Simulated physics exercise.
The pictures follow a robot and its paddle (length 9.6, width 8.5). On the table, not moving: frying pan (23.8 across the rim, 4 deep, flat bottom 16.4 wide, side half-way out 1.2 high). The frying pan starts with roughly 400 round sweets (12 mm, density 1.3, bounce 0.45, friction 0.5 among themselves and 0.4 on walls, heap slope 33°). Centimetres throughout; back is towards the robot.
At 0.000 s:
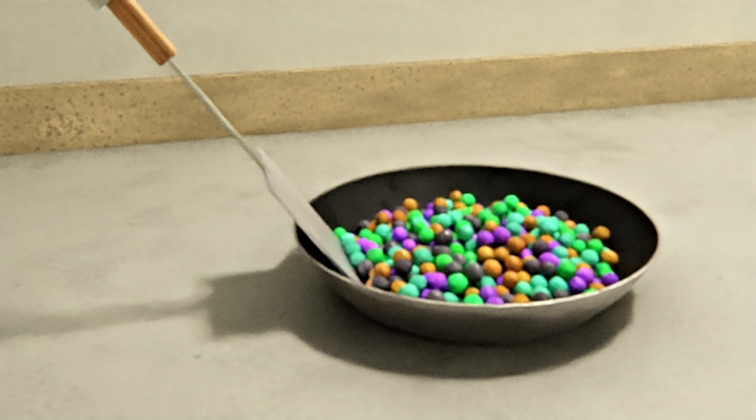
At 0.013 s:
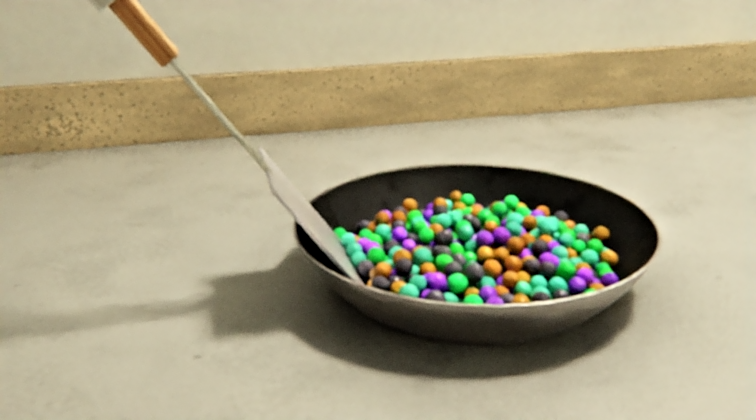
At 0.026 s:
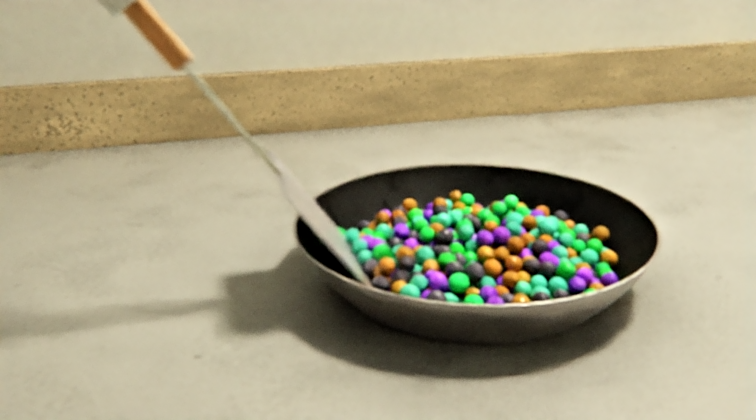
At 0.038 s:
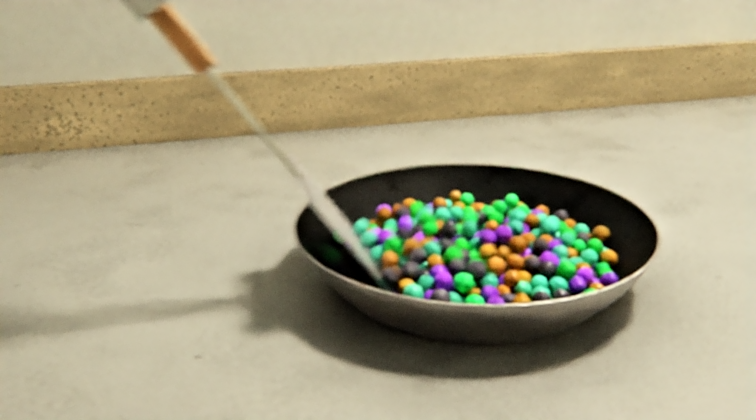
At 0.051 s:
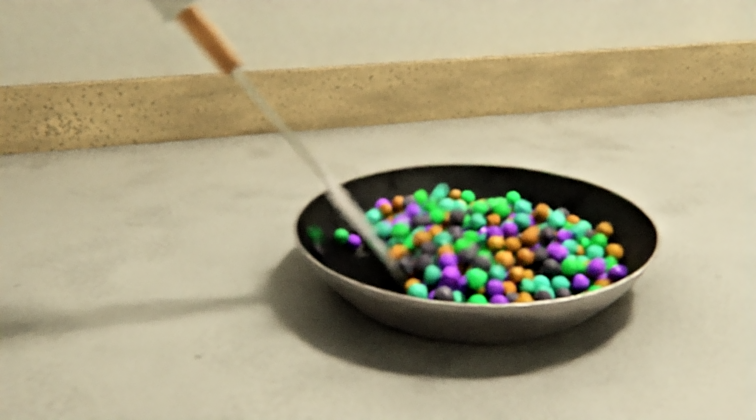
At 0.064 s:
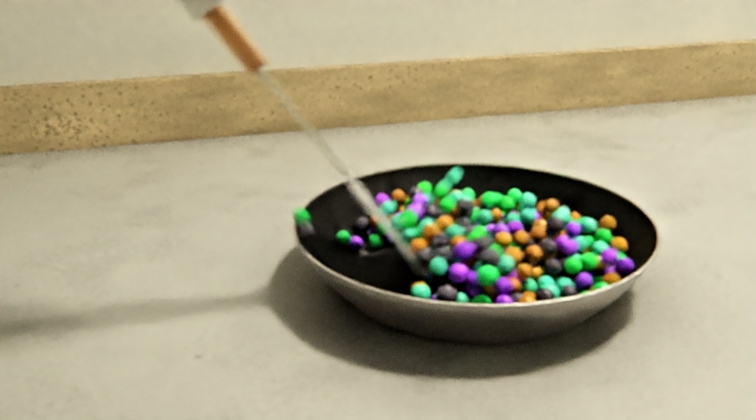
A paddle with a wooden handle pushes colourful round sweets rightward across a dark frying pan.
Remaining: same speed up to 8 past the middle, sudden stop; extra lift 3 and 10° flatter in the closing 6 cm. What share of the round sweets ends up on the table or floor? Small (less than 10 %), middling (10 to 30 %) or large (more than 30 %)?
Answer: Large; more than 30 % of the round sweets finish on the table or floor.
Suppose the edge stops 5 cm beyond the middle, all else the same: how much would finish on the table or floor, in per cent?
It would be near 20 per cent.
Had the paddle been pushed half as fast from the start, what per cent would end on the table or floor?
Then about 20 per cent.
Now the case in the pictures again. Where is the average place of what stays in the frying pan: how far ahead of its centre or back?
Some 3.0 cm ahead.
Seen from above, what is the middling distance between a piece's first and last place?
About 6 cm.
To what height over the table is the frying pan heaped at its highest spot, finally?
Roughly 4.0 cm.
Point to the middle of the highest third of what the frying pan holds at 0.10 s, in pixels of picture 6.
Around (497, 226).
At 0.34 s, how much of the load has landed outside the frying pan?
Some 25 per cent.
After 0.10 s, sloping 55°, highest piece 8 above the table; 396 in the frying pan, 2 on the blade or in flight.
After 0.13 s, sloping 52°, highest piece 10 above the table; 395 in the frying pan, 3 on the blade or in flight.
After 0.34 s, sloping 45°, highest piece 10 above the table; 237 in the frying pan, 94 on the table or floor, 67 on the blade or in flight.
After 1.39 s, sloping 45°, highest piece 4 above the table; 236 in the frying pan, 162 on the table or floor.
At rest, 236 in the frying pan, 162 on the table or floor. That is 41 % on the table or floor.
